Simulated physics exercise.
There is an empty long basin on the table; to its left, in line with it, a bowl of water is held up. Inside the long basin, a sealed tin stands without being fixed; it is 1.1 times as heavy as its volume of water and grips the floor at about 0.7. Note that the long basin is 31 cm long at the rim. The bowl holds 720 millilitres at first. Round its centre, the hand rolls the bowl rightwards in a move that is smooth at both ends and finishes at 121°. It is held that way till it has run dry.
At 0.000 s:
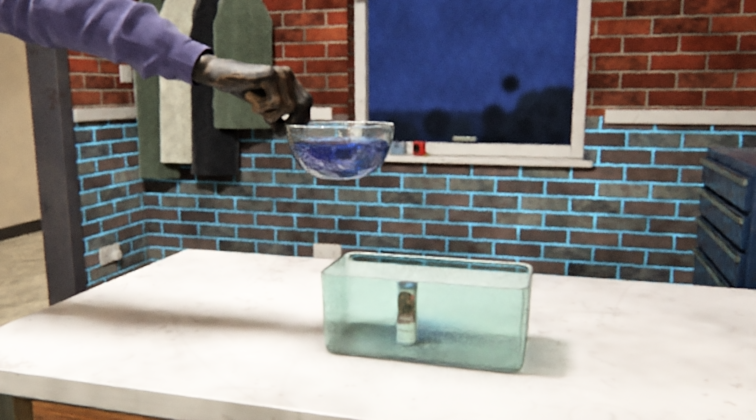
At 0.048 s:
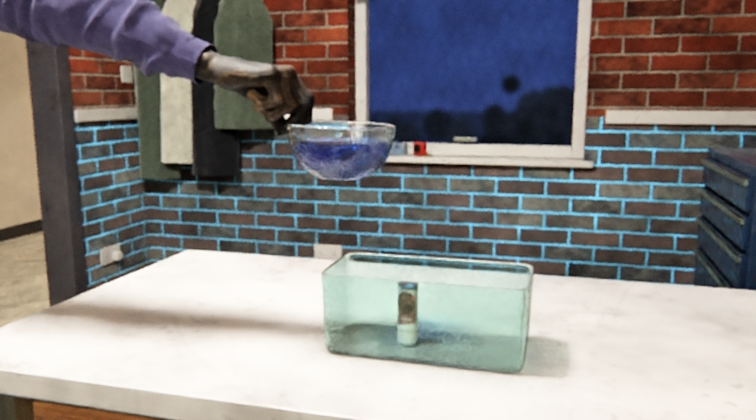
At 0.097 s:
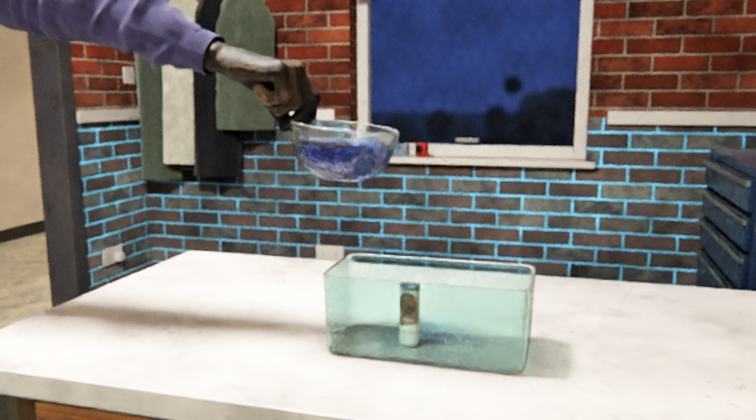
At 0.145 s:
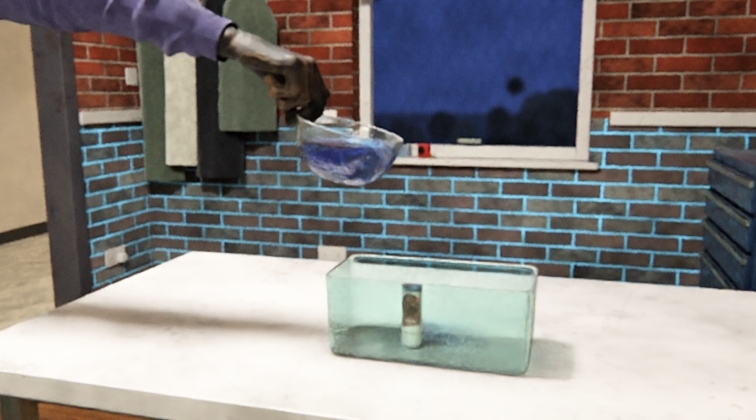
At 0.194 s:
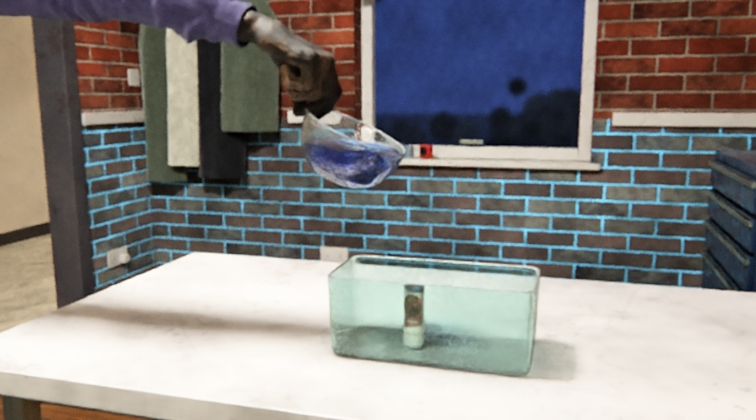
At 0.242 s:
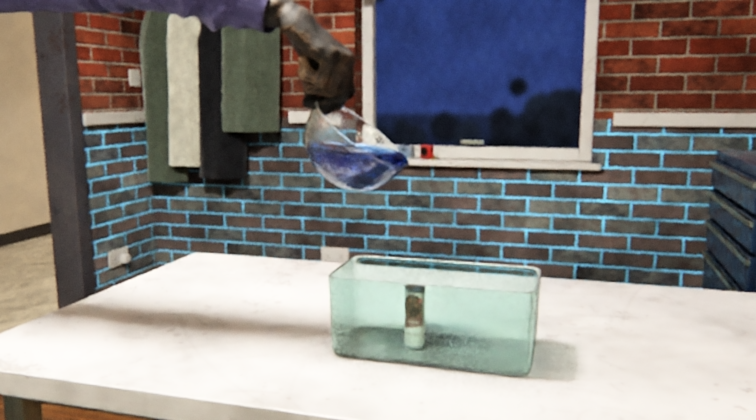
In a brick-walled room, a gloved hand gradually tilts a glass bowl of blue liquid rightward.
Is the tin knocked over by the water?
No.
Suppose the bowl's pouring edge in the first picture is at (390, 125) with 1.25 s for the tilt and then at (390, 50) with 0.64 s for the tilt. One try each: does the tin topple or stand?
The tin stays vertical the first time and overturns the second time.
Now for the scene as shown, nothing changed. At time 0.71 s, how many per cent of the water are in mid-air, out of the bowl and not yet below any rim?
About 4 per cent.
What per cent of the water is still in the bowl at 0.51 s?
About 6 per cent.
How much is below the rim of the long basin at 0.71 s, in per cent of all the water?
Some 96 per cent.
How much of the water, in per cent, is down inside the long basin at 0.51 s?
At that time the basin holds about 44 per cent of the liquid.
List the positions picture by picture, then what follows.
In the first picture, it leans 0°; its right rim is at (392, 126); the water meets the walls at (296, 140) and (389, 142); the long basin's rim runs from (334, 263) to (530, 278); the tin's top is at (408, 287).
In the second picture, it leans 2°; its right rim is at (393, 128); the water meets the walls at (297, 140) and (390, 144).
In the third picture, it leans 7°; its right rim is at (396, 134); the water meets the walls at (300, 140) and (392, 147).
In the fourth picture, it leans 15°; its right rim is at (400, 143); the water meets the walls at (304, 140) and (396, 150).
In the fifth picture, it leans 25°; its right rim is at (403, 155); the water meets the walls at (309, 140) and (402, 153).
In the sixth picture, it leans 38°; its right rim is at (402, 168); the water meets the walls at (312, 142) and (398, 158); 3 per cent is over the edge.
Then, 0.51 s in, the tilt is 109° and 6 per cent is still to pour; the tin stands where it began.
Then, 0.71 s in, the tilt is 121° and 0 per cent is still to pour; the tin stands where it began.
Then, 0.92 s in, the tilt is 121° and 0 per cent is still to pour; the tin stands where it began.
Then, 1.14 s in, the tilt is 121° and 0 per cent is still to pour; the tin stands where it began.
Finally, the tin stands where it began.
